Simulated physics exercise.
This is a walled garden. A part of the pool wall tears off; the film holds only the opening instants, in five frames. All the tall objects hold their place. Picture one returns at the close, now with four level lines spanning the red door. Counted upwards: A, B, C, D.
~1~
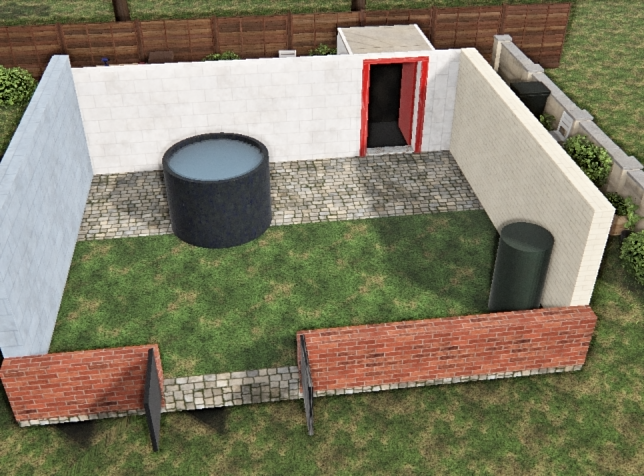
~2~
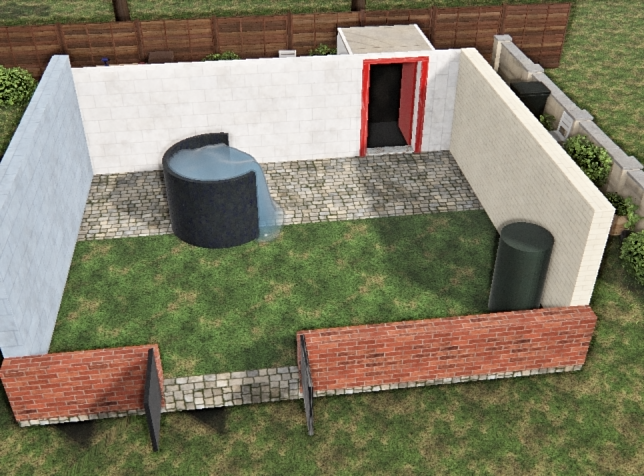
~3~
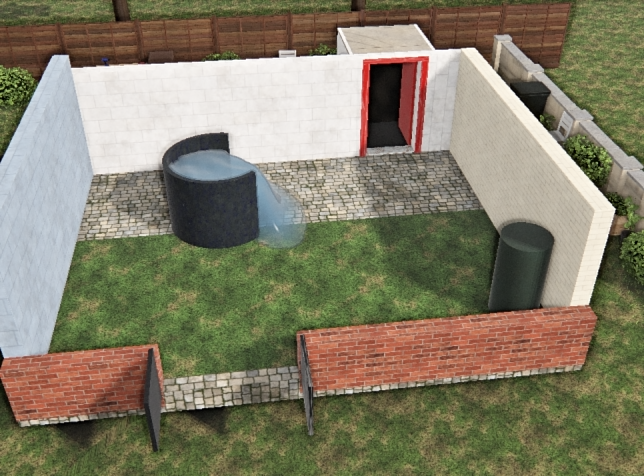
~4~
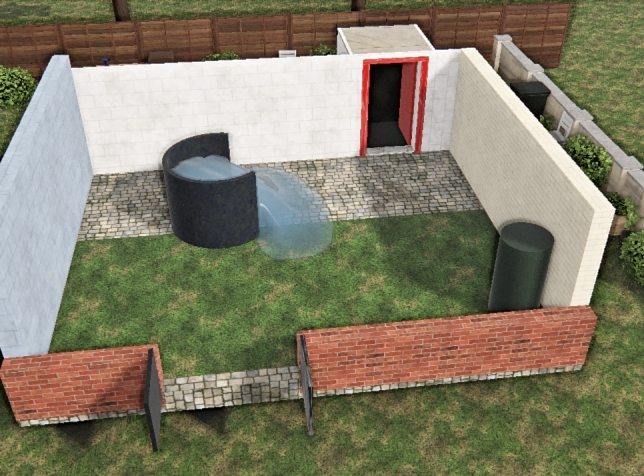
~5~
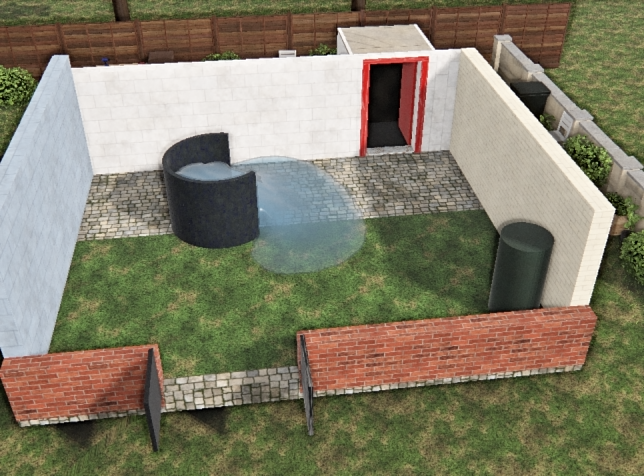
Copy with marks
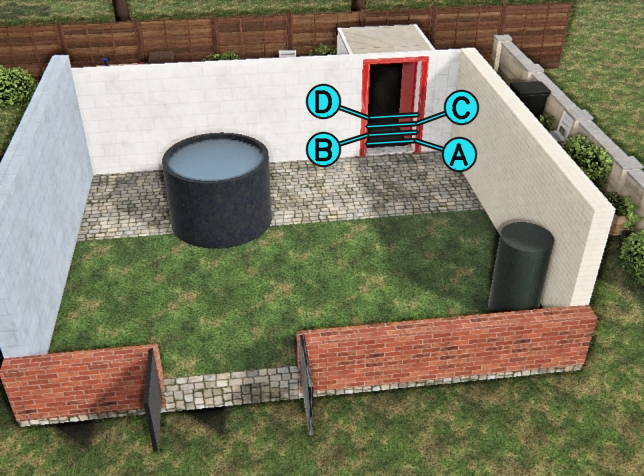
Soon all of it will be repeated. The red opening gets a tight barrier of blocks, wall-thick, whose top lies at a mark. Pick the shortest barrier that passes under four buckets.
Go for A.
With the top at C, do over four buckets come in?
No, that is safe.
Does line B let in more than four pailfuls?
No, that is safe.
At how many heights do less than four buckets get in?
All four.
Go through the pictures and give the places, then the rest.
In the first picture, water in the pool at rest, its middle at (216, 161); foot of the red doorway at (390, 154); open gate at (228, 334).
In the second picture, front seen at (268, 232), 1 % of the ground wet.
In the third picture, front seen at (294, 243), 4 % of the ground wet.
In the fourth picture, front seen at (308, 253), 9 % of the ground wet.
In the fifth picture, front seen at (334, 261), 16 % of the ground wet.
On the marked copy, A at (391, 142); B at (391, 133); C at (392, 125); D at (392, 116); from the bottom up A, B, C, D.
For line A, a splash gets over, under a bucket.
For line B, nothing gets over.
For line C, nothing gets over.
For line D, nothing gets over.
